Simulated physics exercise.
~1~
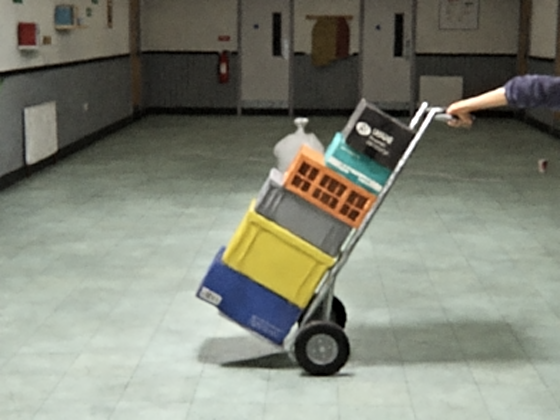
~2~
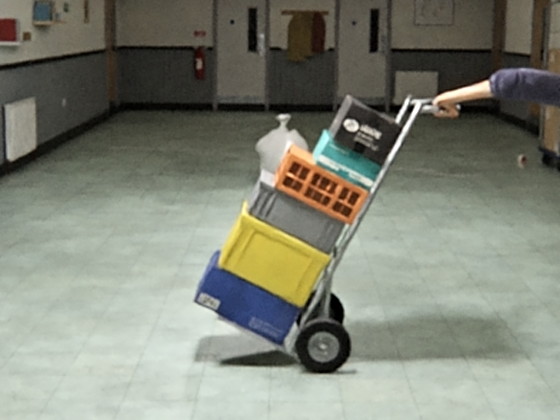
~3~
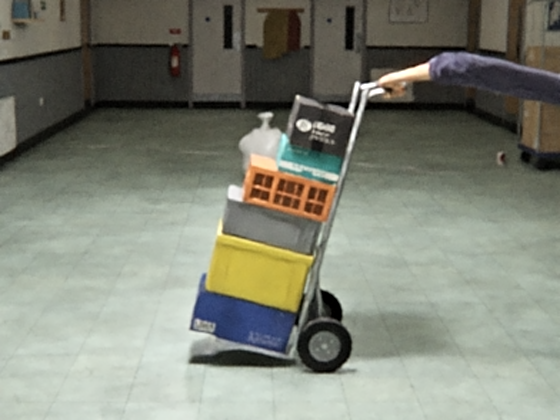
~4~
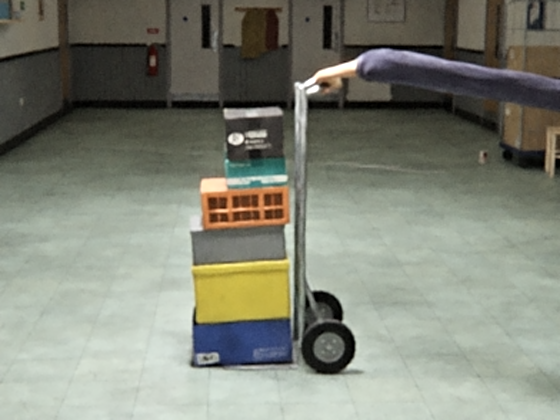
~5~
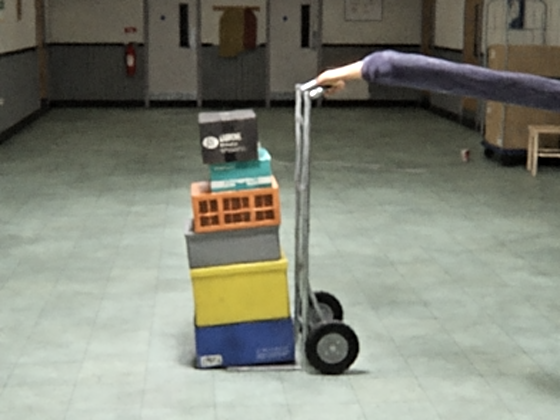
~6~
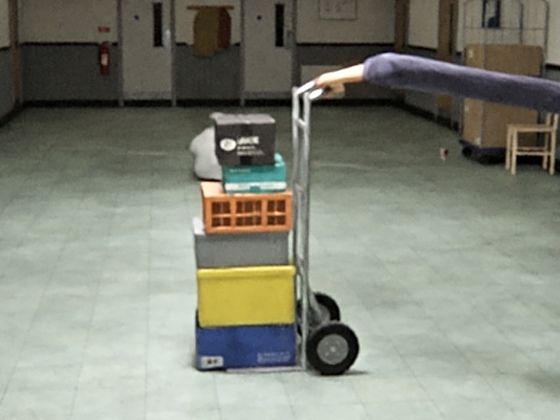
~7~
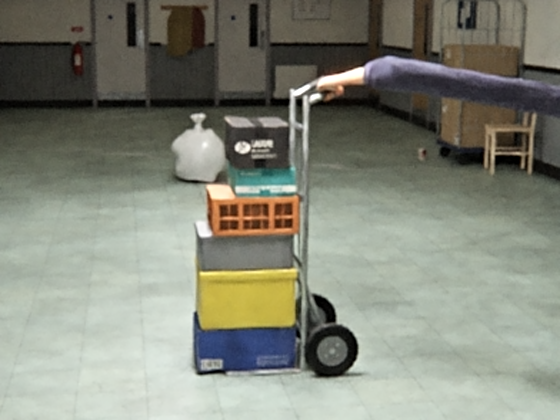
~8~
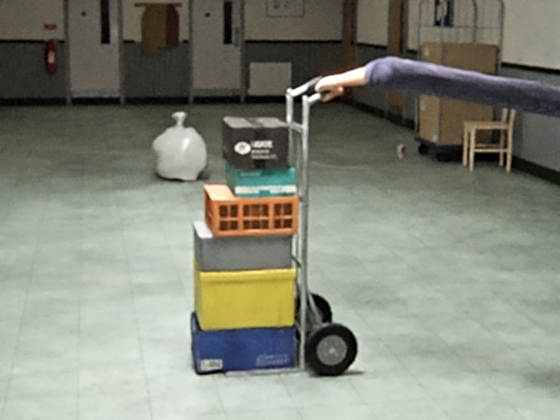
Stacked boxes on a hand truck swinging upright under a person's hand, shifting and wobbling slightly, then standing still, still piled.
